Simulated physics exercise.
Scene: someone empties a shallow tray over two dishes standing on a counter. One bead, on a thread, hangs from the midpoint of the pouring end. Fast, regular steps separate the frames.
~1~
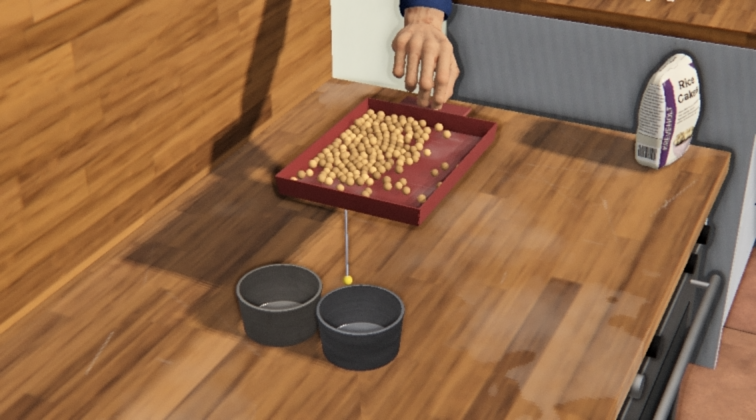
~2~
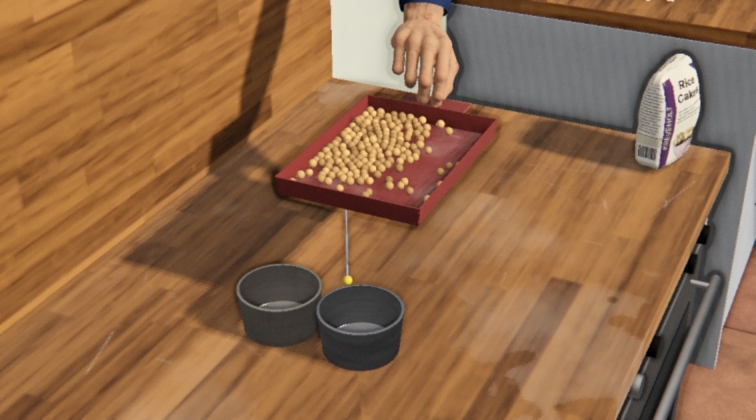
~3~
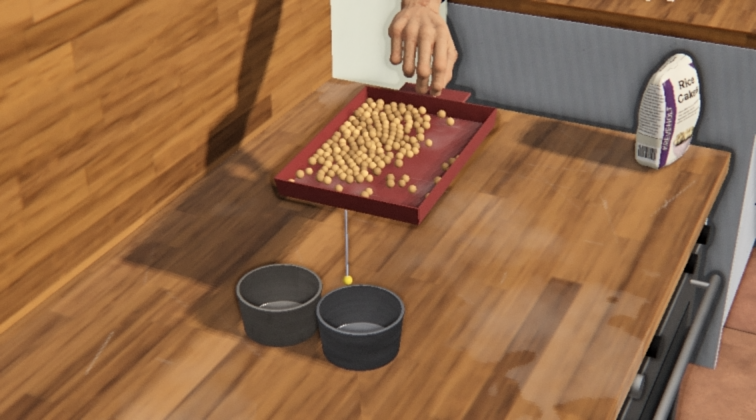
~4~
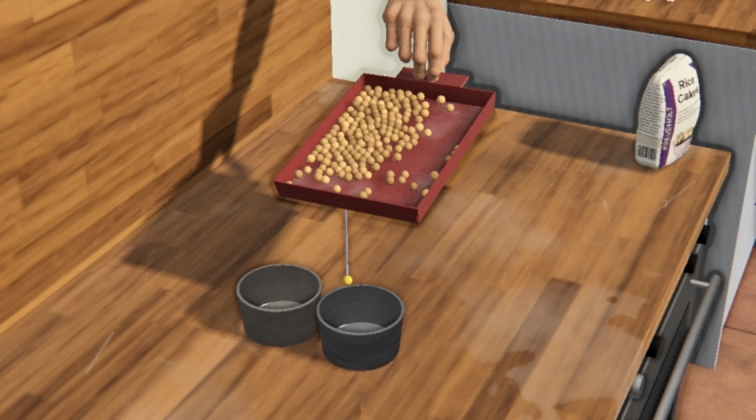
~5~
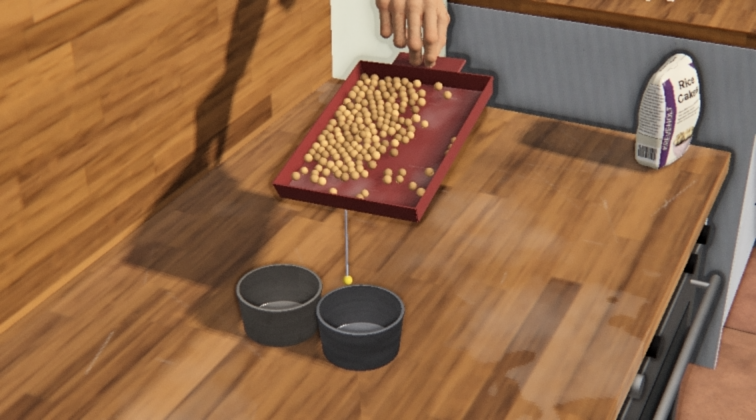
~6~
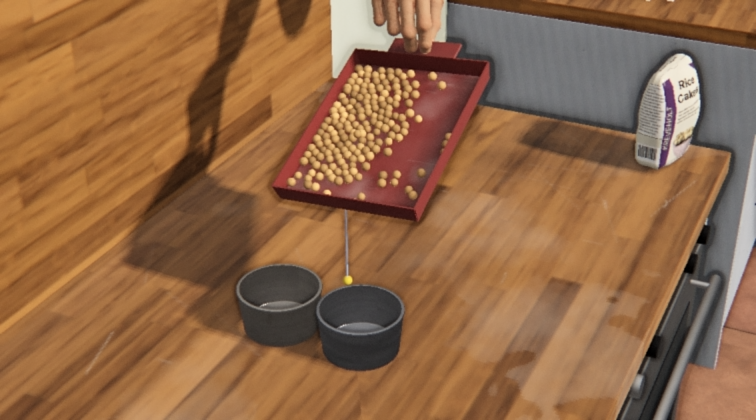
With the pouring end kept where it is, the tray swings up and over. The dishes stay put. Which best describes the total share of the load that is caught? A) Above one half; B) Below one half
Above one half (A).
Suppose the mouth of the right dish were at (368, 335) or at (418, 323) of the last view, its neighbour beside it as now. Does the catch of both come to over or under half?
One: Most of it. Two: The smaller part.
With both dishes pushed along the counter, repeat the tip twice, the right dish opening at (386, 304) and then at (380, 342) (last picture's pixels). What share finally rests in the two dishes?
Around 40 and around 40 per cent, in that order.
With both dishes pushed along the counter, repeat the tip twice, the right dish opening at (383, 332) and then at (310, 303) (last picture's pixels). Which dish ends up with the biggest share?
First try, the one on the left; second try, the one on the right.
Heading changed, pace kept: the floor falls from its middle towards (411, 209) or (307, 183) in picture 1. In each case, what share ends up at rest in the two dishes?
10 %, give or take, and then 90 %.
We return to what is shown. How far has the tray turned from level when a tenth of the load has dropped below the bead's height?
A tilt of roughly 80°.
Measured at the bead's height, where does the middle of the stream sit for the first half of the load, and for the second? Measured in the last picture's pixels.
(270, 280), then (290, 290).
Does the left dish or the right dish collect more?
Result: The left of the two takes it.
Soon, tray tipped steeply; nearly all on the tray; a stray few in the left dish; a small part in the air.
A while on, tray tipped past a quarter turn; about a quarter on the tray; a small part in the right dish; about half in the left dish; a small part outside both; about a quarter in the air.
Towards the end, tray tipped past a quarter turn; a small part in the right dish; about two thirds in the left dish; about a quarter outside both.
Finally, tray tipped past a quarter turn; a small part in the right dish; about two thirds in the left dish; about a quarter outside both.
